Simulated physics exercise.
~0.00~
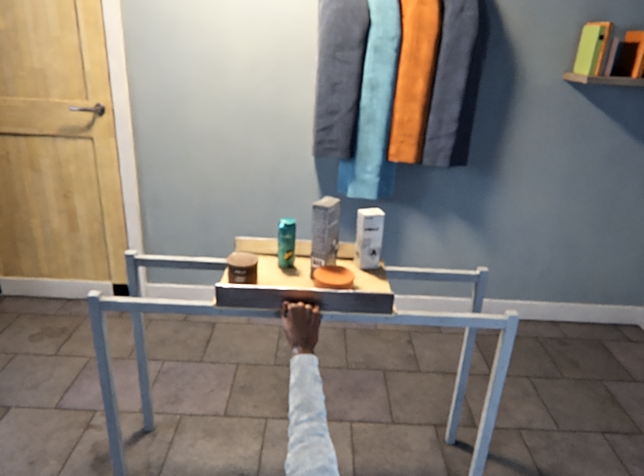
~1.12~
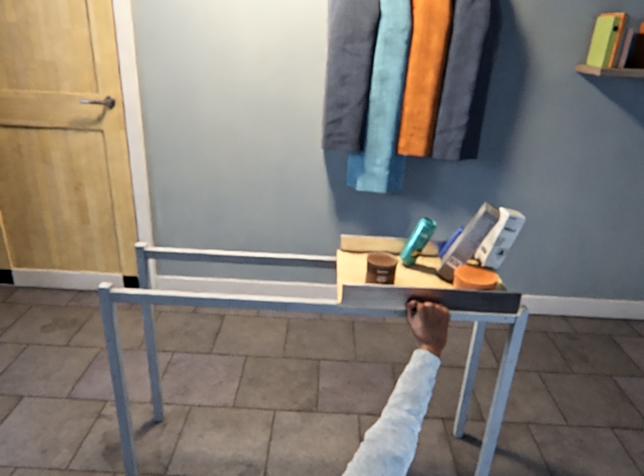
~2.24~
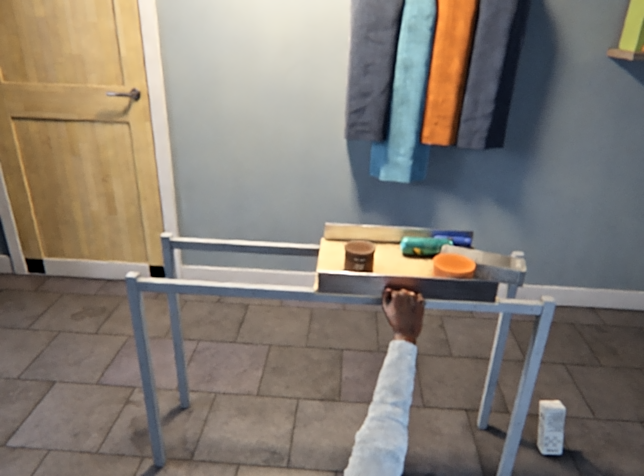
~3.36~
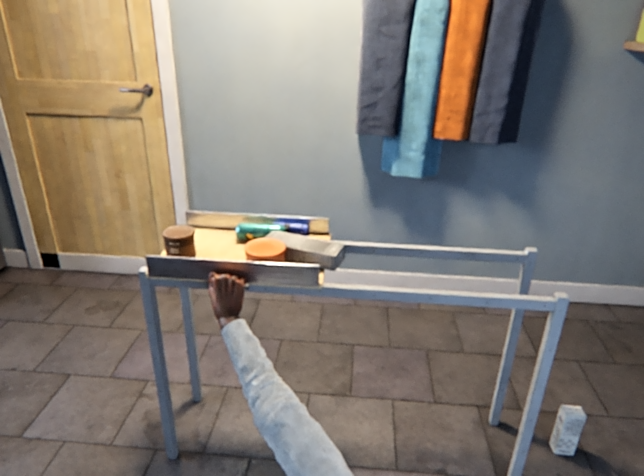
A hand shoving a loaded tray right along rails, cartons and can toppling, white carton landing on the floor, then pulling it left.
